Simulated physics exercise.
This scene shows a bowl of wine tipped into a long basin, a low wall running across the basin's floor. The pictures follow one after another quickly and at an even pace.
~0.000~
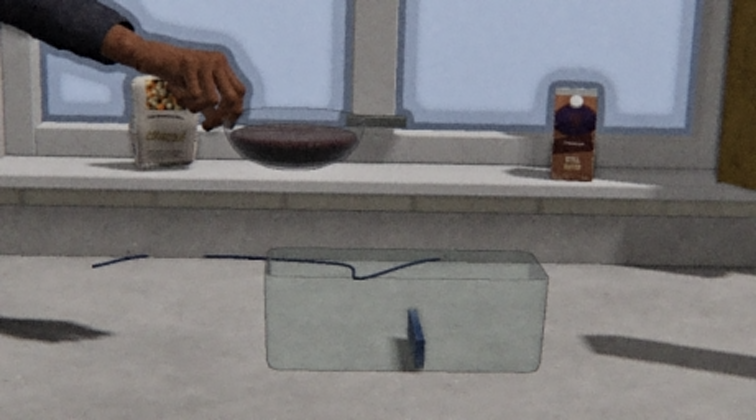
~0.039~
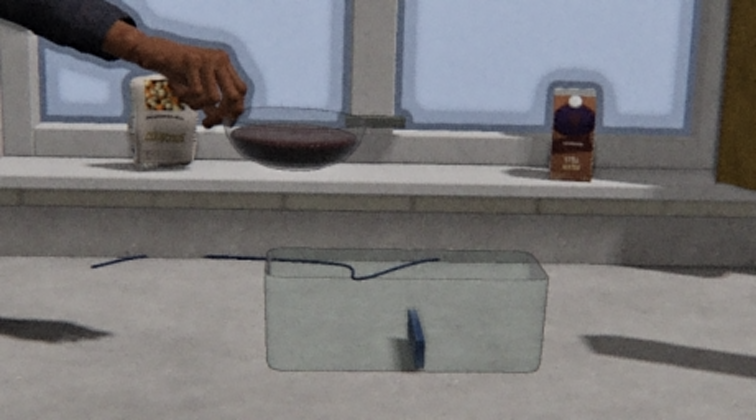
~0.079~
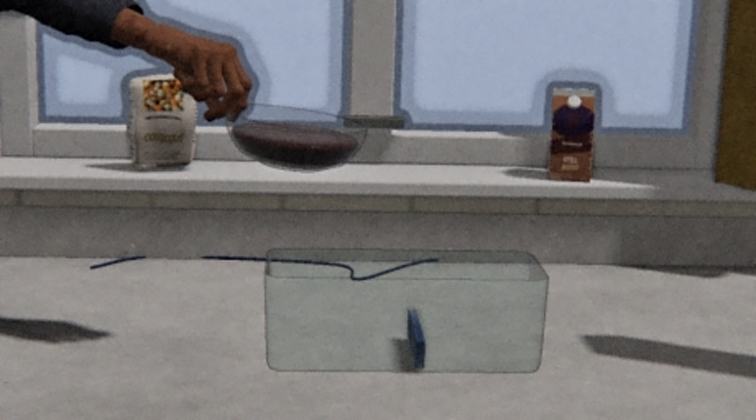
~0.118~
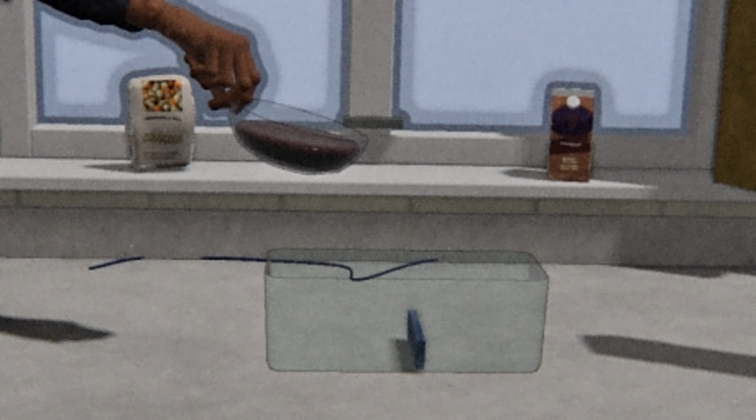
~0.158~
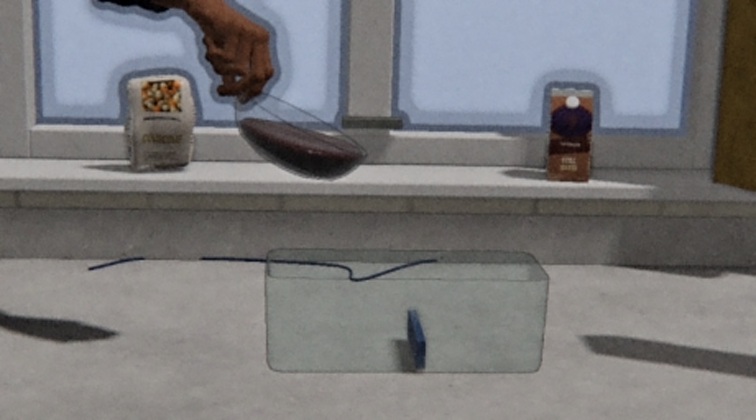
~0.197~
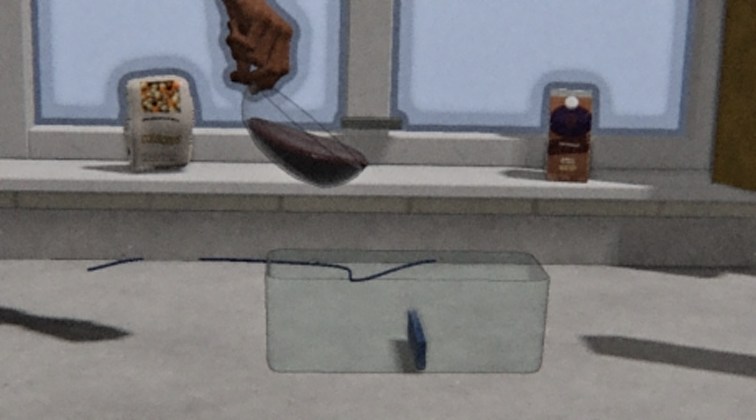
A glass bowl of dark red liquid, held at its left rim by a hand, starts level above a clear long basin and tilts steeply down to the right as the hand rises, the liquid shifting toward its lower edge.
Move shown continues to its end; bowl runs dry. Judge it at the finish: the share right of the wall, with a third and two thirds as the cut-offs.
At the finish, the right of the wall has under a third.
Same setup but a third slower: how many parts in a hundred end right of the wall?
Roughly 25 in a hundred.
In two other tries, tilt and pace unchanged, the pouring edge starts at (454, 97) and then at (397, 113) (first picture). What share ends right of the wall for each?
70 and 50 per cent.
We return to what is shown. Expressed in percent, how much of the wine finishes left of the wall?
That works out near 70 in every hundred.
Then, 0.44 s in, the tilt is 108° and 0 per cent is still to pour, 69 is left of the wall and 0 right of it.
Then, 0.61 s in, the tilt is 111° and 0 per cent is still to pour, 79 is left of the wall and 11 right of it.
Then, 0.79 s in, the tilt is 111° and 0 per cent is still to pour, 72 is left of the wall and 16 right of it.
Then, 0.99 s in, the tilt is 111° and 0 per cent is still to pour, 72 is left of the wall and 18 right of it.
Finally, 72 per cent lies left of the wall, 18 right of it and 10 outside.
